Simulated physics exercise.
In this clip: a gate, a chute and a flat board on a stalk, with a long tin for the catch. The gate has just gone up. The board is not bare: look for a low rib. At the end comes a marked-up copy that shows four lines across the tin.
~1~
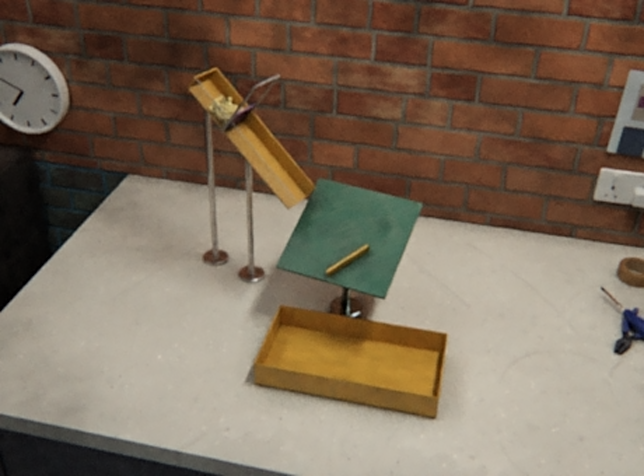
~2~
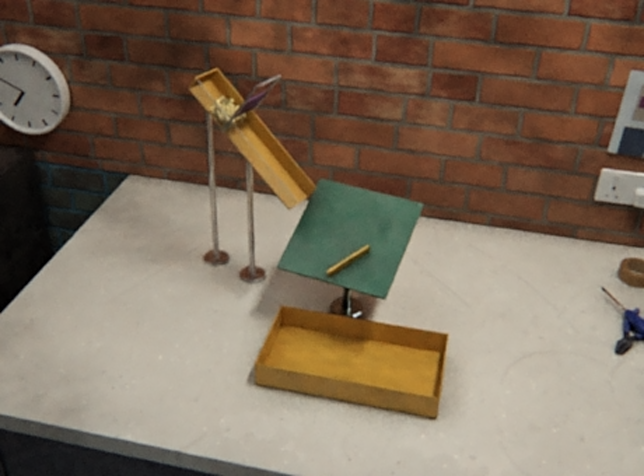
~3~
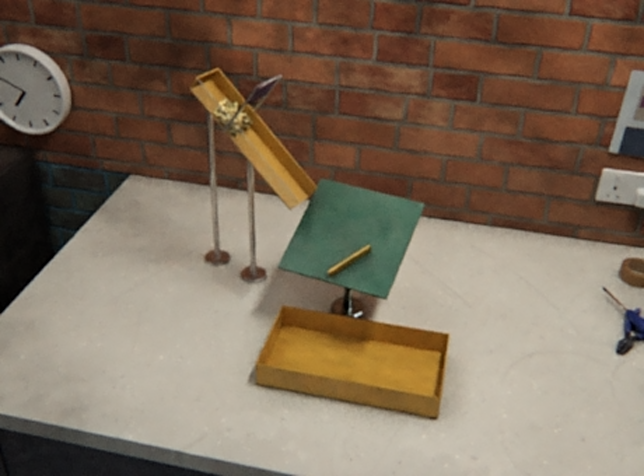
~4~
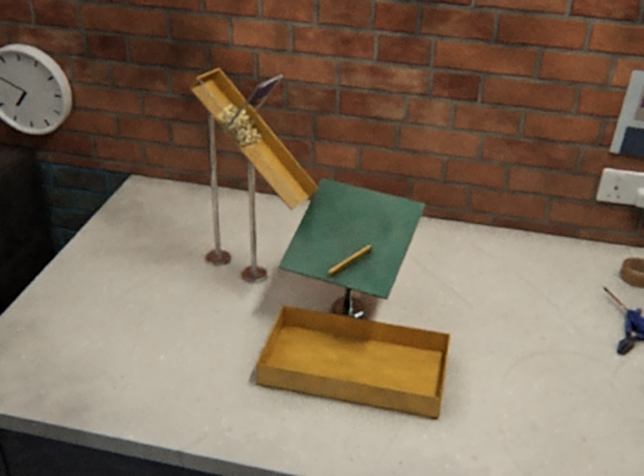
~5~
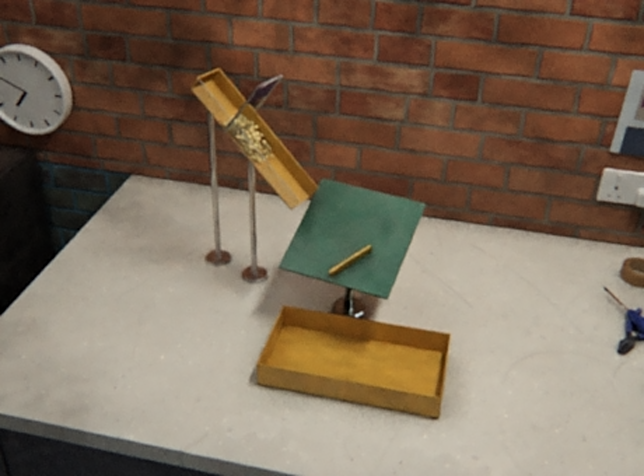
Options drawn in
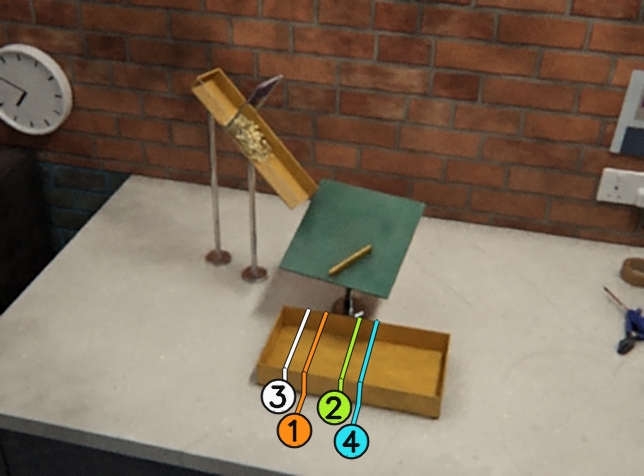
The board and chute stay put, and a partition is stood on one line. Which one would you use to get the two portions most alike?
3.
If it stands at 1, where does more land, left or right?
The left side.
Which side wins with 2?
More lands on the left.
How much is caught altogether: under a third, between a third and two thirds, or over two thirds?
About that: Over two thirds.
On the marked copy, line 1 crosses the front rim at (304, 372); line 2 crosses the front rim at (341, 379); line 3 crosses the front rim at (285, 369); line 4 crosses the front rim at (360, 383).
For line 1, of what is caught, the bulk on the left of the divider, a small share on the right.
For line 2, of what is caught, all but a few on the left of the divider, a small share on the right.
For line 3, of what is caught, close to half on the left of the divider, close to half on the right.
For line 4, of what is caught, all but a few on the left of the divider, a small share on the right.
